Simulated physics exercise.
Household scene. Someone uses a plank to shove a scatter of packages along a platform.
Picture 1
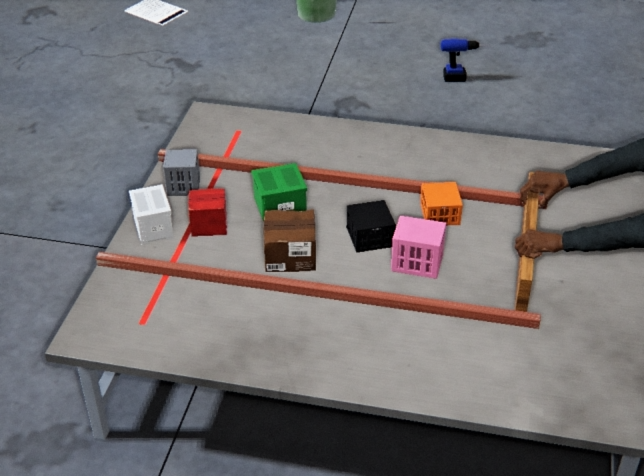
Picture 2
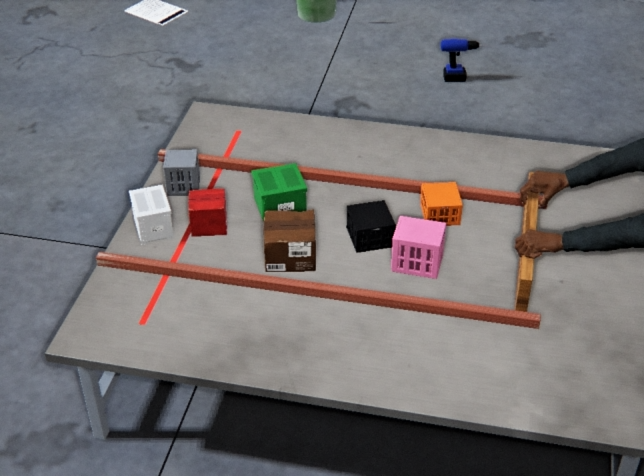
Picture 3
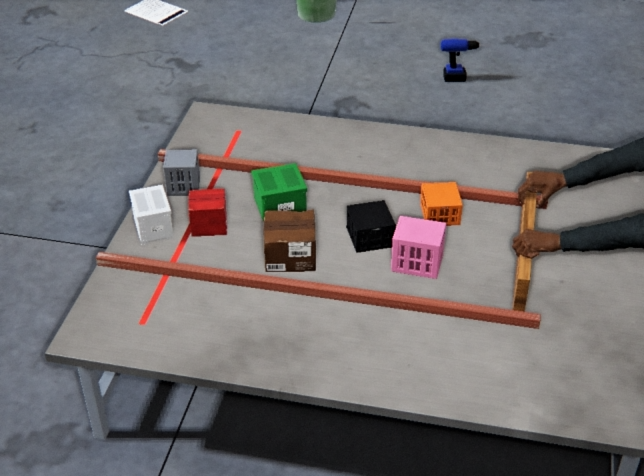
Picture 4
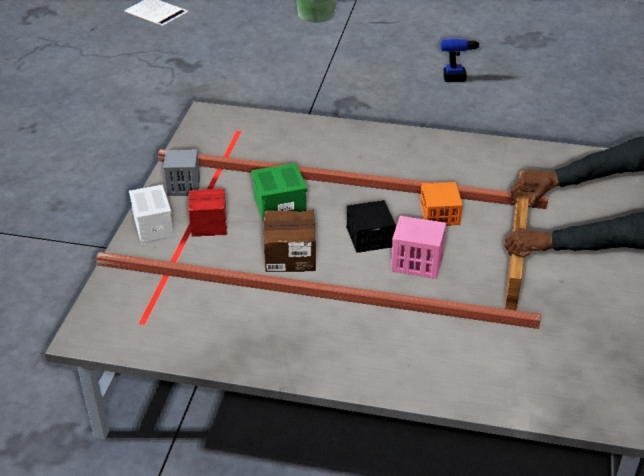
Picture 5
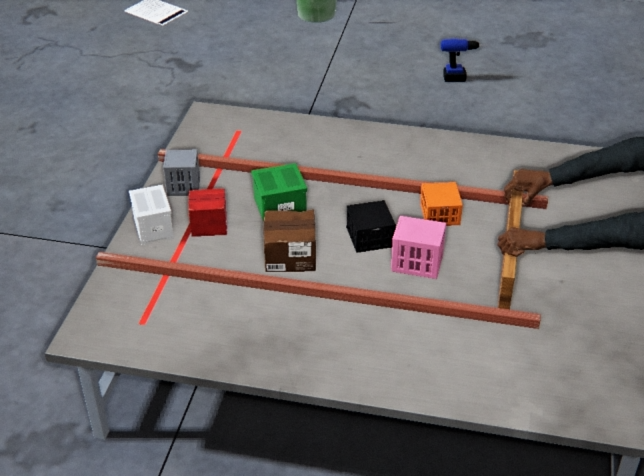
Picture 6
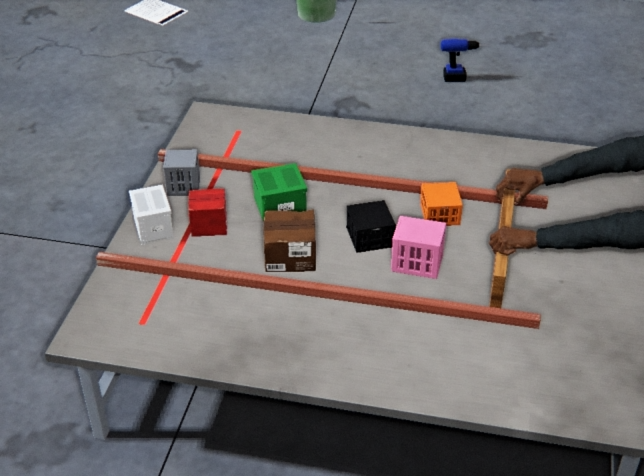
Two hands sliding a wooden plank slightly left between red rails on a grey table, the scattered coloured crates staying still.
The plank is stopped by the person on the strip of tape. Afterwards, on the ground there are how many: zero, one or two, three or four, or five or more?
On the ground there are three or four.
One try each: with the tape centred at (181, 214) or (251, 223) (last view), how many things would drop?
Respectively 5 and 0.
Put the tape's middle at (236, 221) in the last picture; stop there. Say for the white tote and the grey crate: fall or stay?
Outcome - white tote: It does not stay; grey crate: It stays where it is.
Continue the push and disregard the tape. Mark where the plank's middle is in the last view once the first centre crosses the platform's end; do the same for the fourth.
First: Around (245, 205). Next: Around (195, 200).
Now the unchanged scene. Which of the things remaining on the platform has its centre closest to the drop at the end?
That one's the brown parcel.
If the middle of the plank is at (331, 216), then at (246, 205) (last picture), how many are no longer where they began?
Moved so far: 5, later 8.
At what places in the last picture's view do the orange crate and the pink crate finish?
In the last picture, roughly (197, 171) and (165, 215).
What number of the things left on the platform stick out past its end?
Count of overhanging things: 2.
Soon after, none off yet; white tote at rest near (152, 215); grey crate at rest near (182, 173); red box at rest near (208, 213).
By the end, the number that fall off is three or four; fallen, red box, grey crate and white tote.
